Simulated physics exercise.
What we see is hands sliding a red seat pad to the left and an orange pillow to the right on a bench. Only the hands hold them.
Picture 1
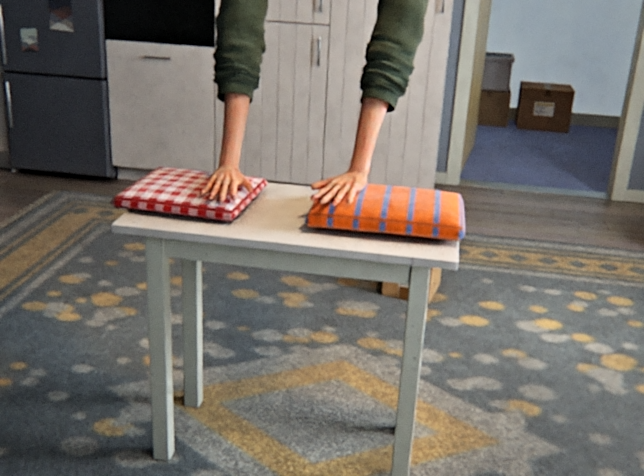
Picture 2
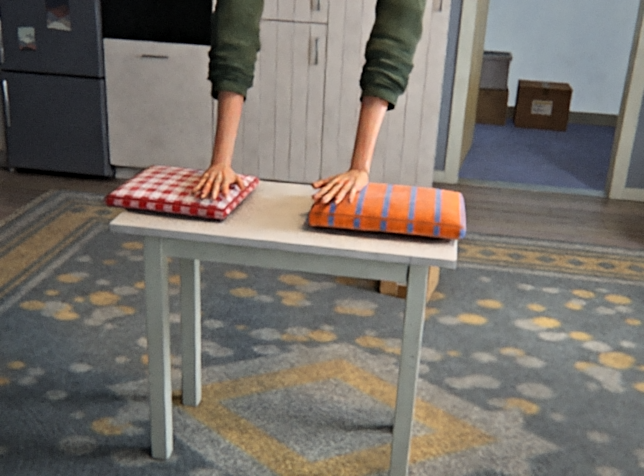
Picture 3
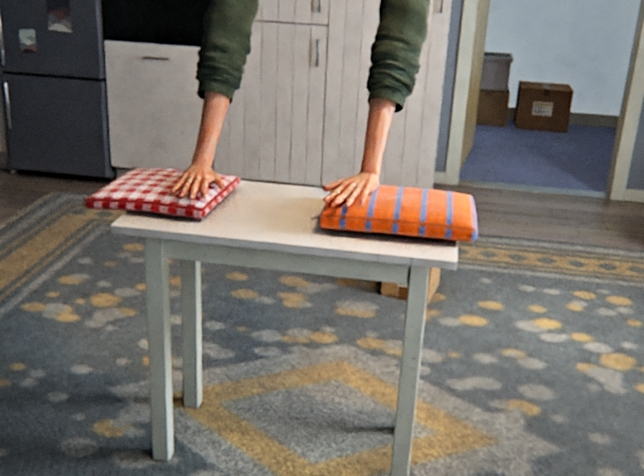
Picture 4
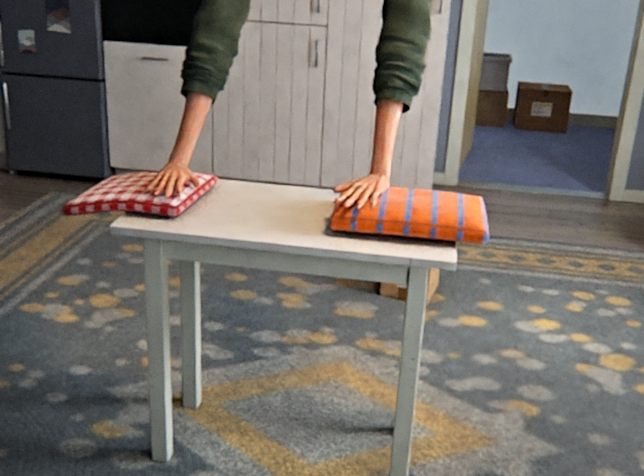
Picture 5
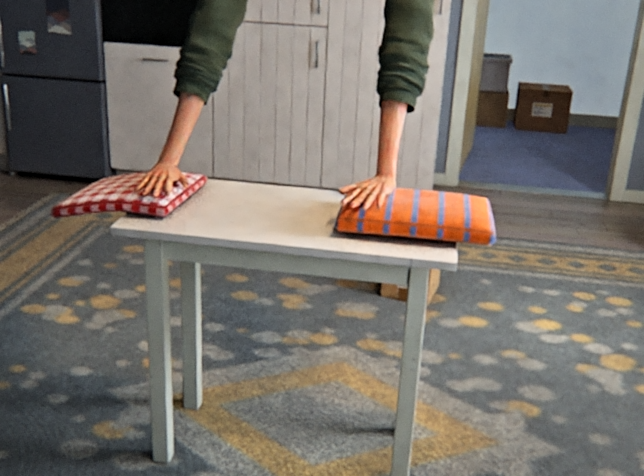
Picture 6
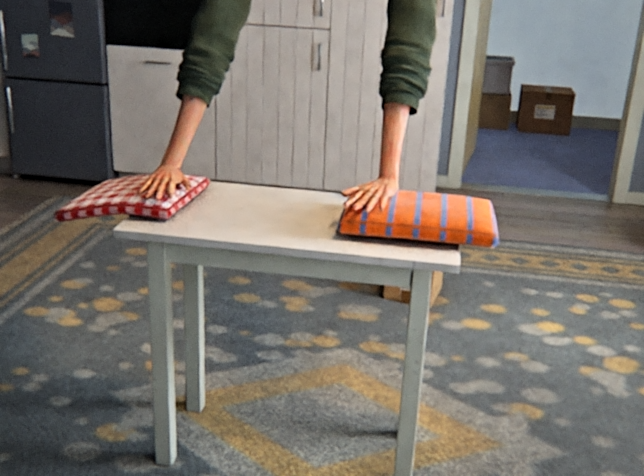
To begin with, two hands press down on a red checked cushion and an orange striped cushion lying on a small white table. The hands slide them apart, the red one left and the orange one right, until both stick out past the table's ends, the red one farther, and their motion slows.
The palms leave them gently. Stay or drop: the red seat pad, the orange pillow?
In the end the red seat pad goes down, the orange pillow stays up there.
Then, 0.42 s after the last picture, seat pad falling near (134, 251); pillow lying still.
Then, 0.68 s after the last picture, seat pad on the floor near (138, 420); pillow lying still.
At rest, seat pad on the floor near (147, 429); pillow lying still. The red seat pad slumps off the end and the orange pillow remains on top.
